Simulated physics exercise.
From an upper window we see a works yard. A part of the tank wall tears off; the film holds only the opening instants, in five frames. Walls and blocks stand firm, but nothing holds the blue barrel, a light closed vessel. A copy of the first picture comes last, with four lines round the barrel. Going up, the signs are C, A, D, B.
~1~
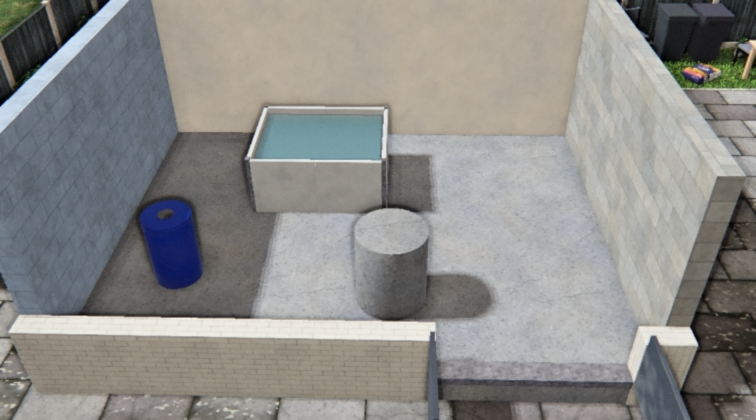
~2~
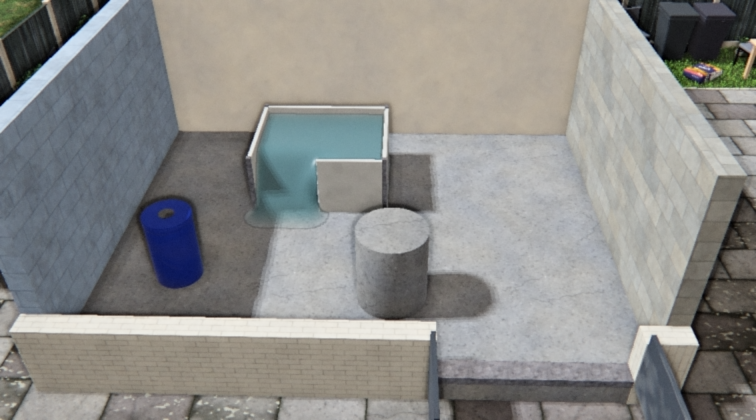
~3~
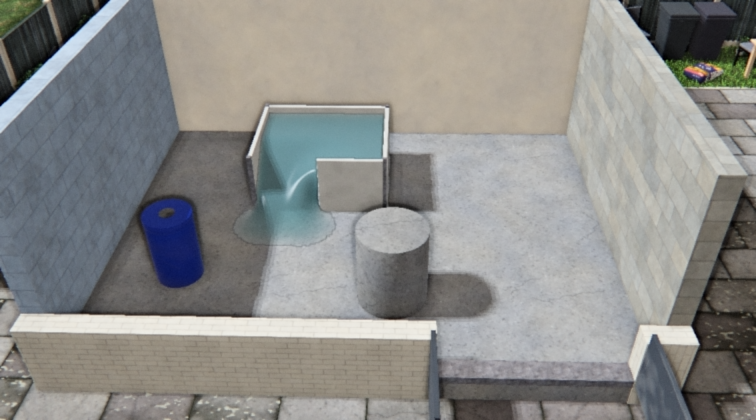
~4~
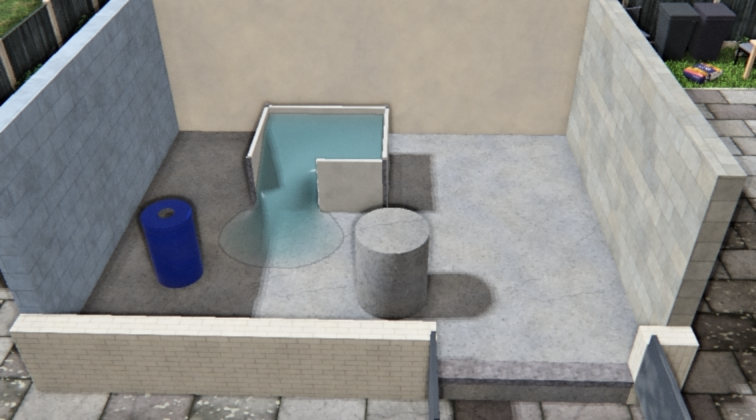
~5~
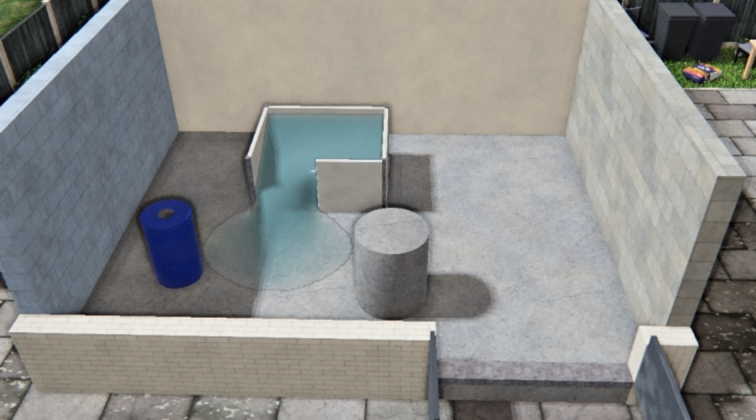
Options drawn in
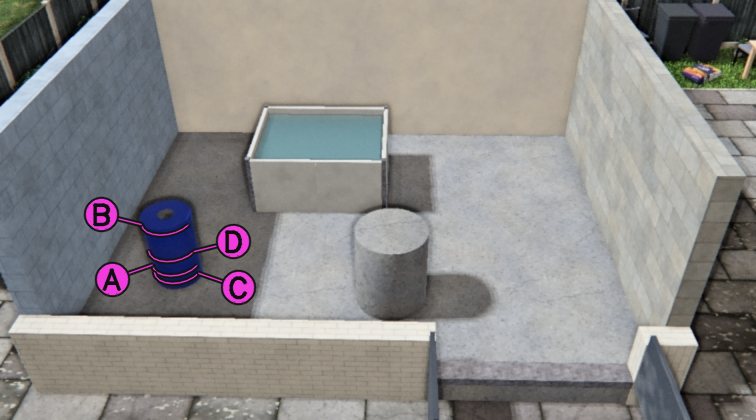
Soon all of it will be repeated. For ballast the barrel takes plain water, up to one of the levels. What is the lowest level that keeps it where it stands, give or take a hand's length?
I would pick mark D.
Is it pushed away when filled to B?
No, not at all.
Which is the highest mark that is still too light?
A it is.
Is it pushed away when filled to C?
Yes.
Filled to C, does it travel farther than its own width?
Yes.
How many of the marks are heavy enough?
Two.
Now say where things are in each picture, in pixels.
Lid of the blue barrel at (166, 215); tank full, its middle at (321, 138); open gate at (536, 328).
Water covers 1 % of the ground and is seen nearest the barrel at (255, 218).
Water covers 3 % of the ground and is seen nearest the barrel at (243, 231).
Water covers 5 % of the ground and is seen nearest the barrel at (236, 251).
Lid of the blue barrel at (166, 214); water covers 8 % of the ground and is seen nearest the barrel at (214, 254).
On the marked copy, A at (170, 275); B at (159, 235); C at (172, 283); D at (166, 261); from the bottom up C, A, D, B.
If A is chosen, it is pushed about half its own width away.
If B is chosen, it does not move.
If C is chosen, it is pushed about twice its own width away.
If D is chosen, it does not move.
